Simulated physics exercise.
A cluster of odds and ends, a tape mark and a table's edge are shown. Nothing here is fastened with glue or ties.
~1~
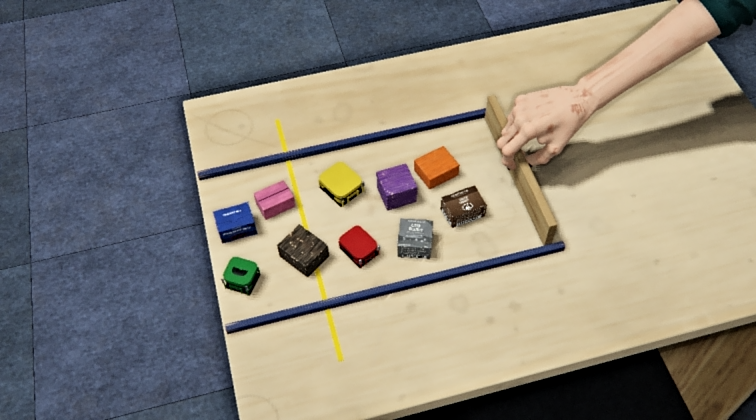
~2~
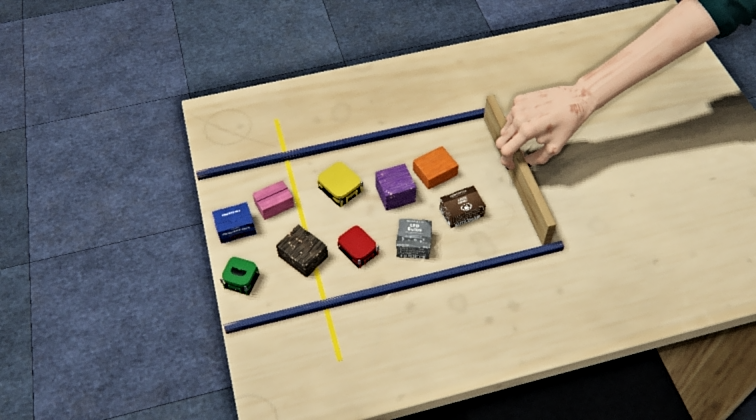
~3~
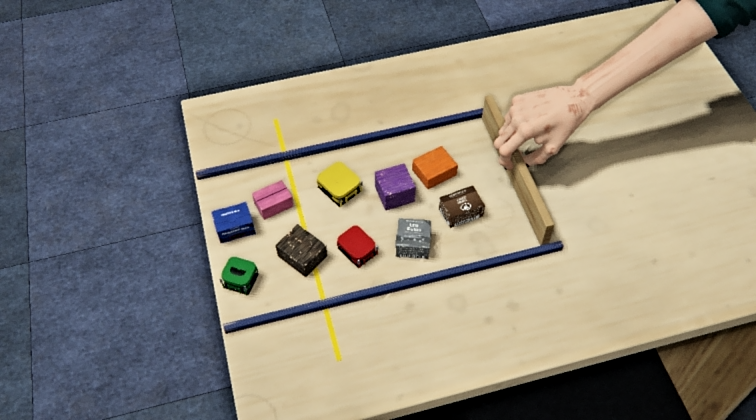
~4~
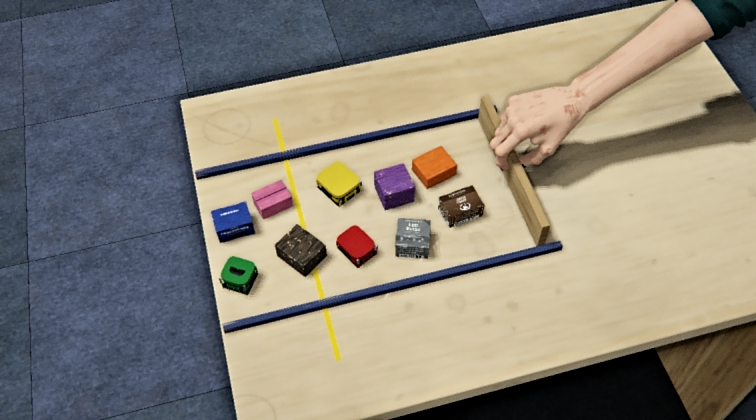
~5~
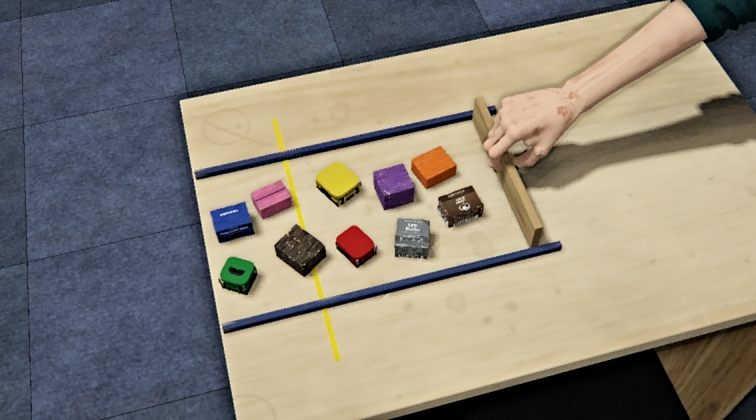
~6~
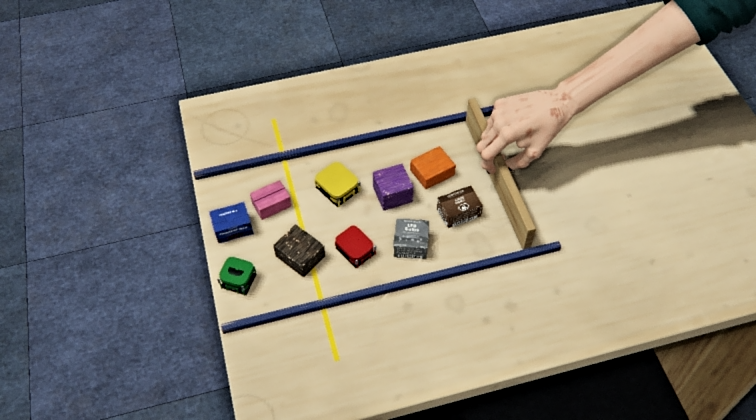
A hand slides a wooden board slightly left toward colourful blocks between two blue rails.
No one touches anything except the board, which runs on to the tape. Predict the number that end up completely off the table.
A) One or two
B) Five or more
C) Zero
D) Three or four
A, one or two.
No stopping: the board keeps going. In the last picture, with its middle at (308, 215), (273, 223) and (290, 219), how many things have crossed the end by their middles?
2, 4 and 3.
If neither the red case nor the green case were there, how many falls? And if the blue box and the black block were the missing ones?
That gives 1 in the first case, then 0 in the second.
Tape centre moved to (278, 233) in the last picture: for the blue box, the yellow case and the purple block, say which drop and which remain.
Going in order, the blue box goes off the edge, then the yellow case keeps its spot, then the purple block keeps its spot.
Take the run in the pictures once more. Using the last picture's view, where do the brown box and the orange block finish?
In the last picture the brown box sits at (290, 252) while the orange block sits at (276, 198).
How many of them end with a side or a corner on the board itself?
3 of them.
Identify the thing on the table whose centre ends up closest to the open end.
The foremost one is the pink box.
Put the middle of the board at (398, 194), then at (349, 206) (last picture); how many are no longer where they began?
It comes to 5 for the first spot, 9 for the other.
Soon after, none off yet; green case at rest near (238, 276); blue box at rest near (231, 223); pink box at rest near (271, 200).
At rest, the number that fall off is one or two; fallen, blue box and green case.
